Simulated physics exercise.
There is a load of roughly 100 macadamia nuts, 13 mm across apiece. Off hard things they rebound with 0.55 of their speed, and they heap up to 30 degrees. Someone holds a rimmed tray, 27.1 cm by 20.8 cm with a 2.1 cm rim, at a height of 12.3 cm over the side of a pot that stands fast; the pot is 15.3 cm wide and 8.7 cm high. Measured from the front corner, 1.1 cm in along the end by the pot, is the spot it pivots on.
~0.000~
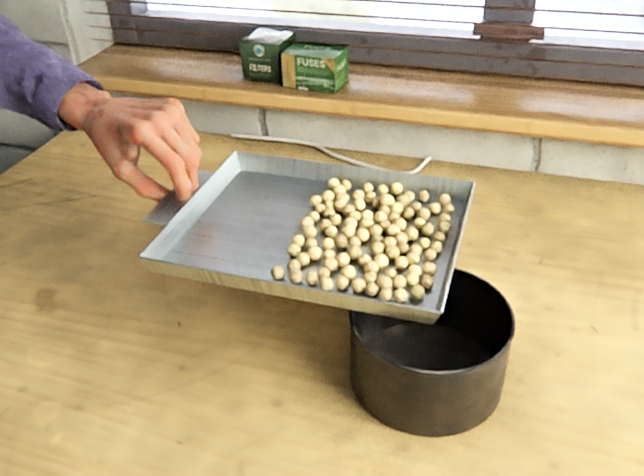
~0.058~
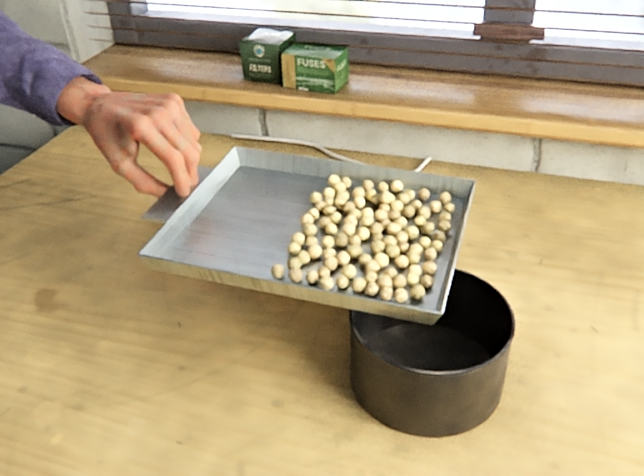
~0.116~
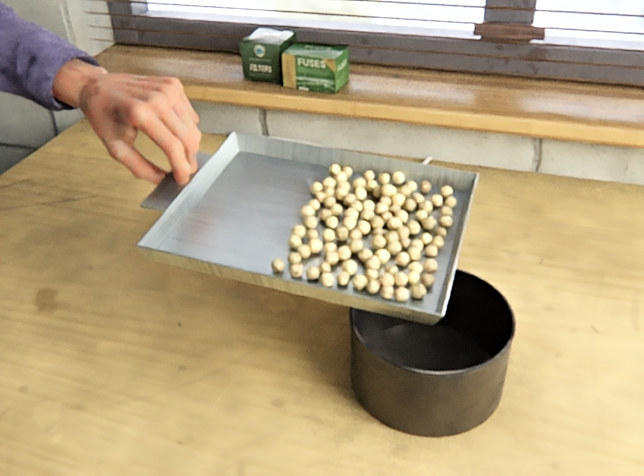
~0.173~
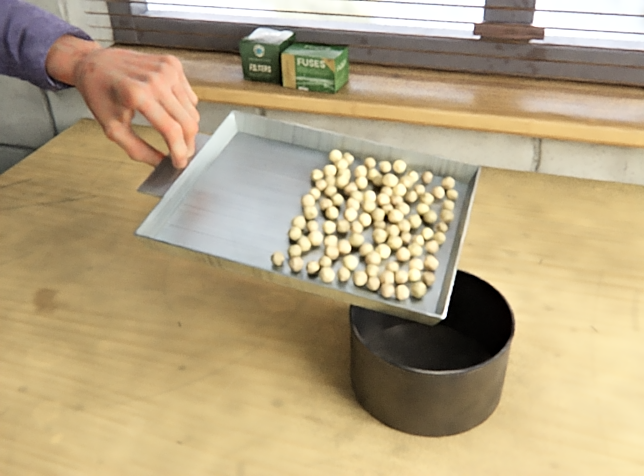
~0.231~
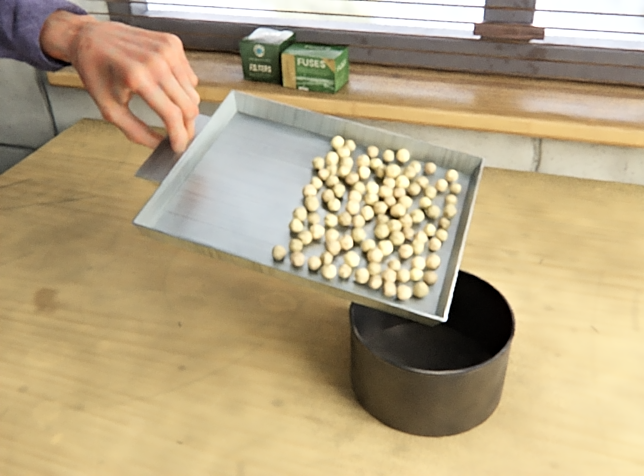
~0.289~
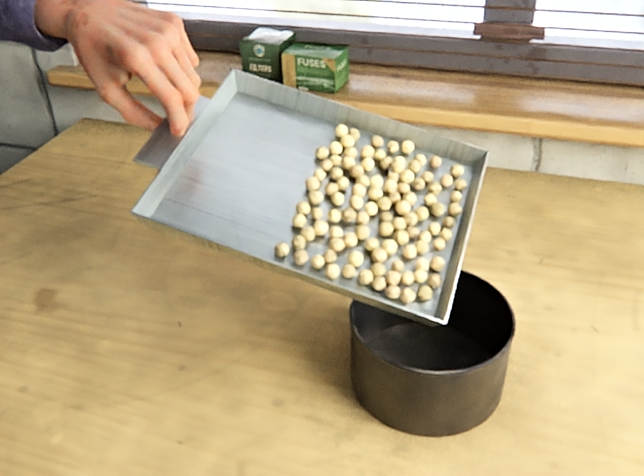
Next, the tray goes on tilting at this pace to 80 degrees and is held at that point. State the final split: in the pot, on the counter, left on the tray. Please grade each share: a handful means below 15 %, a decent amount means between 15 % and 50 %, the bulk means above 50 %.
Pot: A handful, counter: The bulk, tray: A handful.
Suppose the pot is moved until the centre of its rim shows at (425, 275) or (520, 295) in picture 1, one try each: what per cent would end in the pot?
First try around 0 %, second around 0 %.
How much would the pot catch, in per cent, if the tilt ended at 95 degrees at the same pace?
5 per cent.
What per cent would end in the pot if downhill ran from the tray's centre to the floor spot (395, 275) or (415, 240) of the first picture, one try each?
First try: About 20 percent; second try: About 45 percent.
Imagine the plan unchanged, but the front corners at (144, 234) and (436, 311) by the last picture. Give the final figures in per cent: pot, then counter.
Split: Pot = 0, counter = 100.
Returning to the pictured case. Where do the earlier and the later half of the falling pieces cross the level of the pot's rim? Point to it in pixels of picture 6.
At roughly (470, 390) first, later on at (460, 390).
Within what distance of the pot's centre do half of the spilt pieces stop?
That comes to near 20 cm.
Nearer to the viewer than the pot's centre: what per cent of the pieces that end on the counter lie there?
Estimate: Close to 100 per cent of the pieces.
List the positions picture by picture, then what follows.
Tray tilt 0 degrees, front corners at (149, 254) and (434, 305); middle of the pieces at (375, 231); pot at (431, 313), in the first frame.
Tray tilt 1 degrees, front corners at (149, 251) and (435, 306); middle of the pieces at (375, 229), in the second frame.
Tray tilt 5 degrees, front corners at (147, 242) and (436, 307), lowest corner right front; middle of the pieces at (376, 223), in the third frame.
Tray tilt 9 degrees, front corners at (145, 231) and (436, 309), lowest corner right front; middle of the pieces at (377, 215), in the fourth frame.
Tray tilt 14 degrees, front corners at (144, 219) and (438, 311), lowest corner right front; middle of the pieces at (380, 208), in the fifth frame.
Tray tilt 19 degrees, front corners at (143, 209) and (439, 313), lowest corner right front; middle of the pieces at (384, 204); pot at (431, 313). The tray's pace is about 85 degrees a second, in the sixth frame.
After 0.65 s, tilt 49 degrees; the tray holds 100 %, the pot 0 %.
Then, at 0.89 s, tilt 69 degrees; the tray holds 100 %, the pot 0 %.
After 1.23 s, tilt 80 degrees; the tray holds 25 %, the pot 0 %.
In the end, at 2.6 s, pot 0 %, counter 100 %, tray 0 %.
